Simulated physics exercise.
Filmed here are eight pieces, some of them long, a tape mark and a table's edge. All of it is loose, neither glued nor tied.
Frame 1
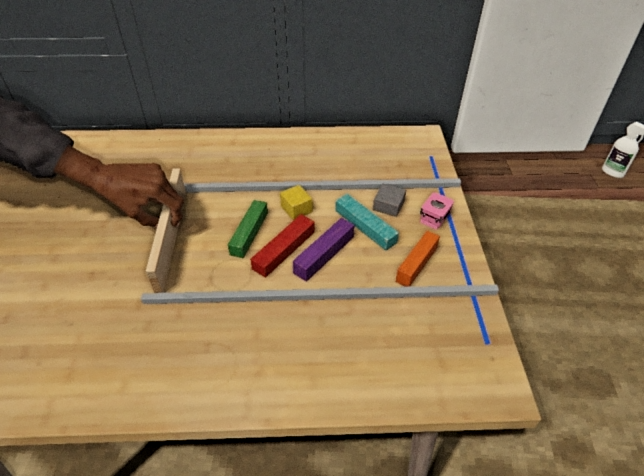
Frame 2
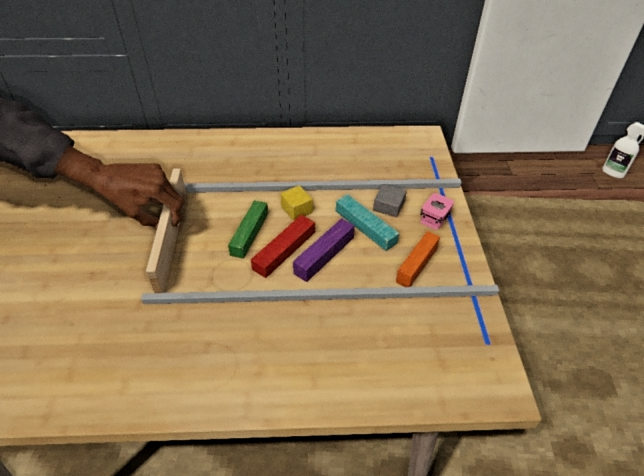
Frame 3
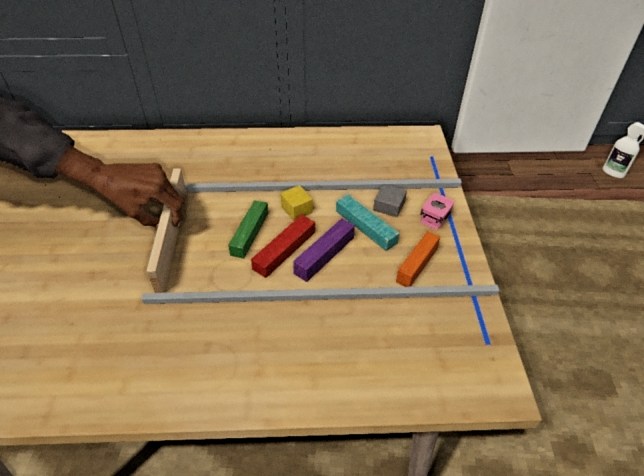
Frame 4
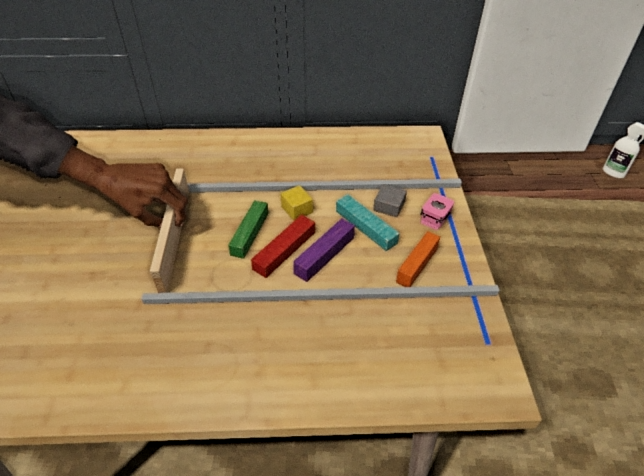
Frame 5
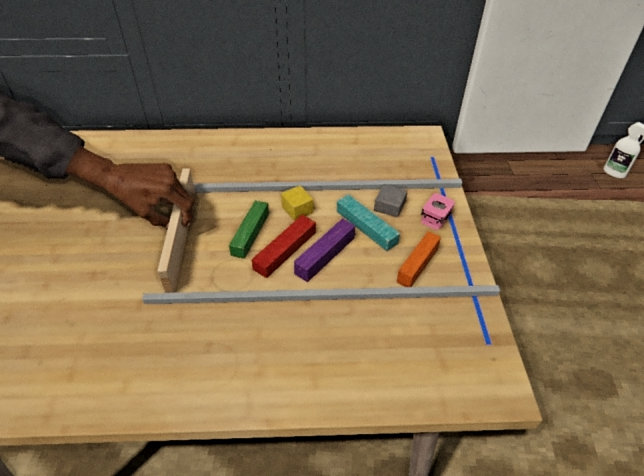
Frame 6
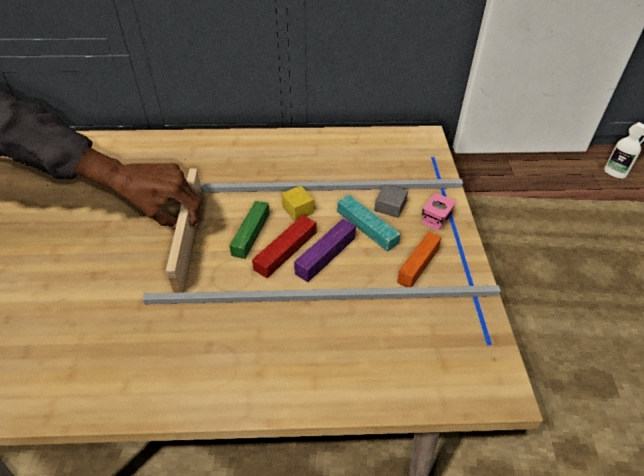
A hand holding a wooden board upright, then sliding it slightly right between two rails toward loose coloured blocks on a table.
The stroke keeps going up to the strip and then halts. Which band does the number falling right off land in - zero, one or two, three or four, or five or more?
It lands in the five or more band.
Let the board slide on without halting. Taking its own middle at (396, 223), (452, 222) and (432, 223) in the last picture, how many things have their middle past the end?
By position: 0 / 5 / 3.
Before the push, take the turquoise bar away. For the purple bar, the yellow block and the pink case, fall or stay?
I'd say the purple bar ends up down, the yellow block stays where it is, and the pink case ends up down.
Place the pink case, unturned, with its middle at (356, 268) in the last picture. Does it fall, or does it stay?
It simply slips off.
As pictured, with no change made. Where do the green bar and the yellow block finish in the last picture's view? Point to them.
Green bar at (463, 223), yellow block at (461, 191).
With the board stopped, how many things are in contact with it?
Count: 3.
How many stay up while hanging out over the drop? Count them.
Things overhanging at the end: 2.
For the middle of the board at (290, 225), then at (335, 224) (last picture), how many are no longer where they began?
By then 4, and later 5.
Early on, none off yet; pink case at rest near (438, 212); orange bar at rest near (420, 260); grey block at rest near (391, 201).
A while later, none off yet; pink case at rest near (438, 212); orange bar at rest near (421, 260); grey block at rest near (393, 200).
Further along, none off yet; pink case travelled about its own width near (473, 206); orange bar travelled about its own width near (480, 259); grey block travelled well along near (449, 200).
Finally, the number that fall off is five or more; lost, purple bar, turquoise bar, grey block, orange bar and pink case.
